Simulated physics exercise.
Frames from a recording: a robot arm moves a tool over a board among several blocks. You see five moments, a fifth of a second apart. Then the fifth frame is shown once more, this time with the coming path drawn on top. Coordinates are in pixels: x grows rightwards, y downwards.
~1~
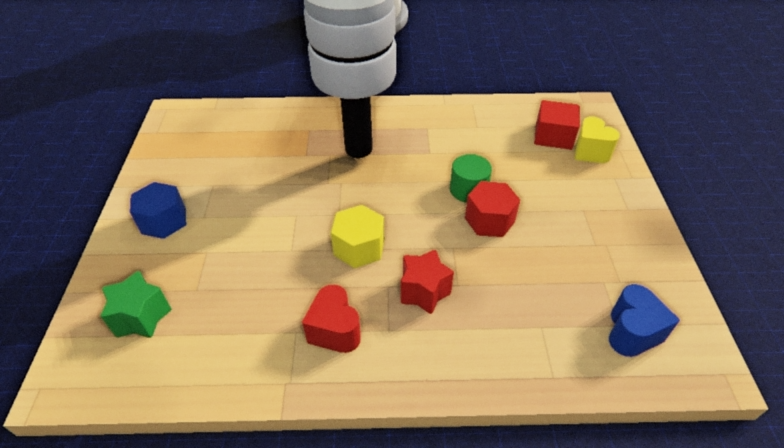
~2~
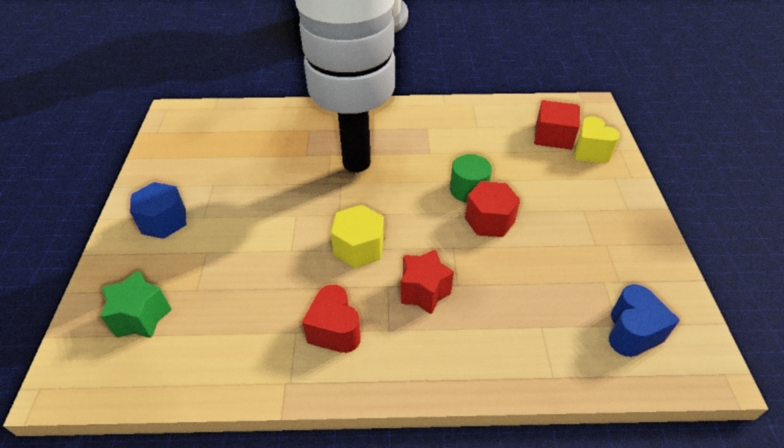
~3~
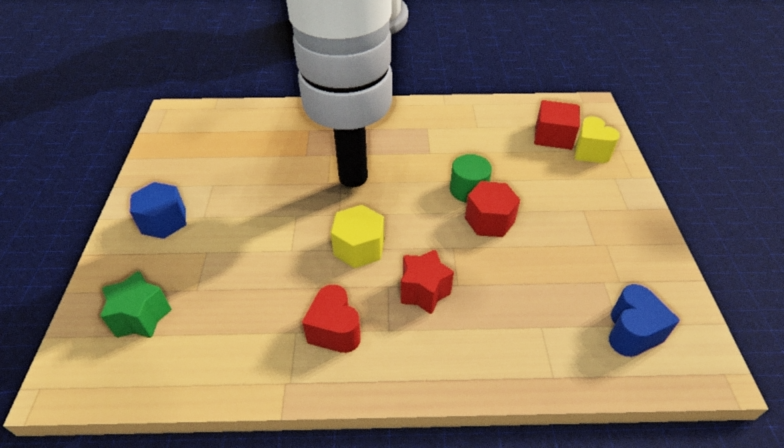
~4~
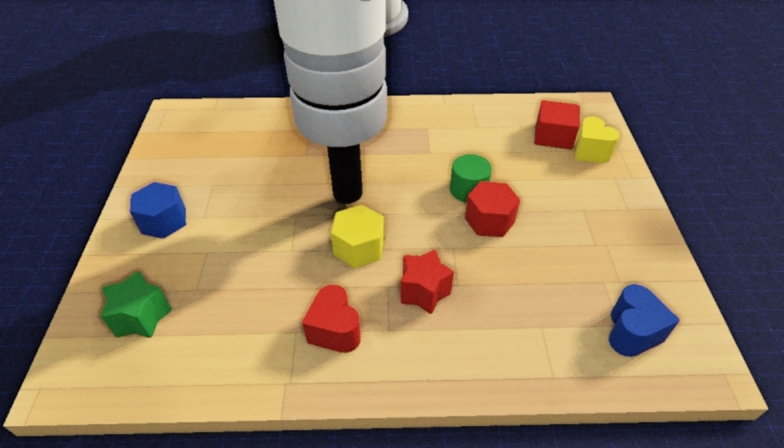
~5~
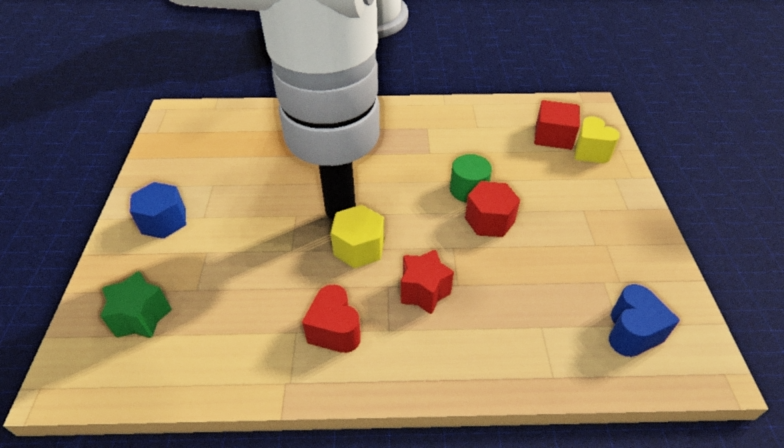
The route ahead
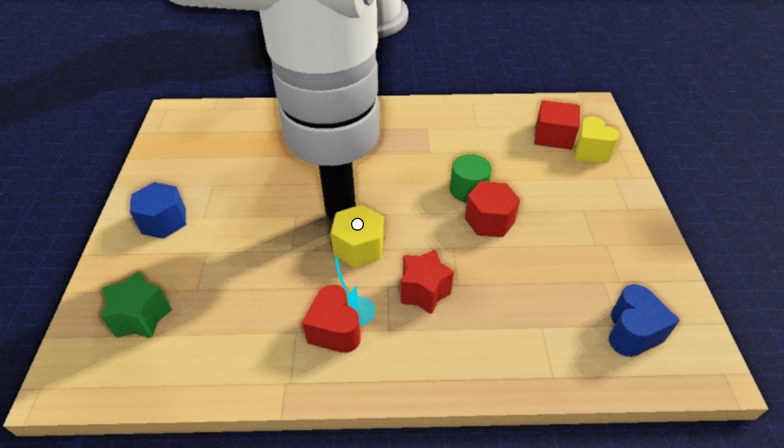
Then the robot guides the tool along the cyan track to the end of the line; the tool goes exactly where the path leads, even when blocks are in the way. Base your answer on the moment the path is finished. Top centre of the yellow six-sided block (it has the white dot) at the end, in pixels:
Its top face will be centred at roughly (392, 265).
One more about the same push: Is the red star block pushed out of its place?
Yes, that is how it ends up.
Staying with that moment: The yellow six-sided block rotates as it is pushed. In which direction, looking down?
From the top, the block rotates counterclockwise.
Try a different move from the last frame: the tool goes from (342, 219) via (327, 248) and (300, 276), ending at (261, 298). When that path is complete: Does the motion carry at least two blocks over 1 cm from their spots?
No, that is not how it ends up.
Drawn move, from (342, 219) through (336, 248) and (341, 279) to (358, 311); the dot is on the yellow six-sided block.
The first path, step by step. One third of the way, tool (335, 242); yellow six-sided block (368, 245), turned 40° anticlockwise.
Two thirds of the way, tool (341, 274); yellow six-sided block (384, 261), turned 75° anticlockwise; red star block (432, 270).
At the end, tool (357, 304); red heart block (330, 327), turned 20° clockwise; yellow six-sided block (392, 265), turned 90° anticlockwise; red star block (441, 271).
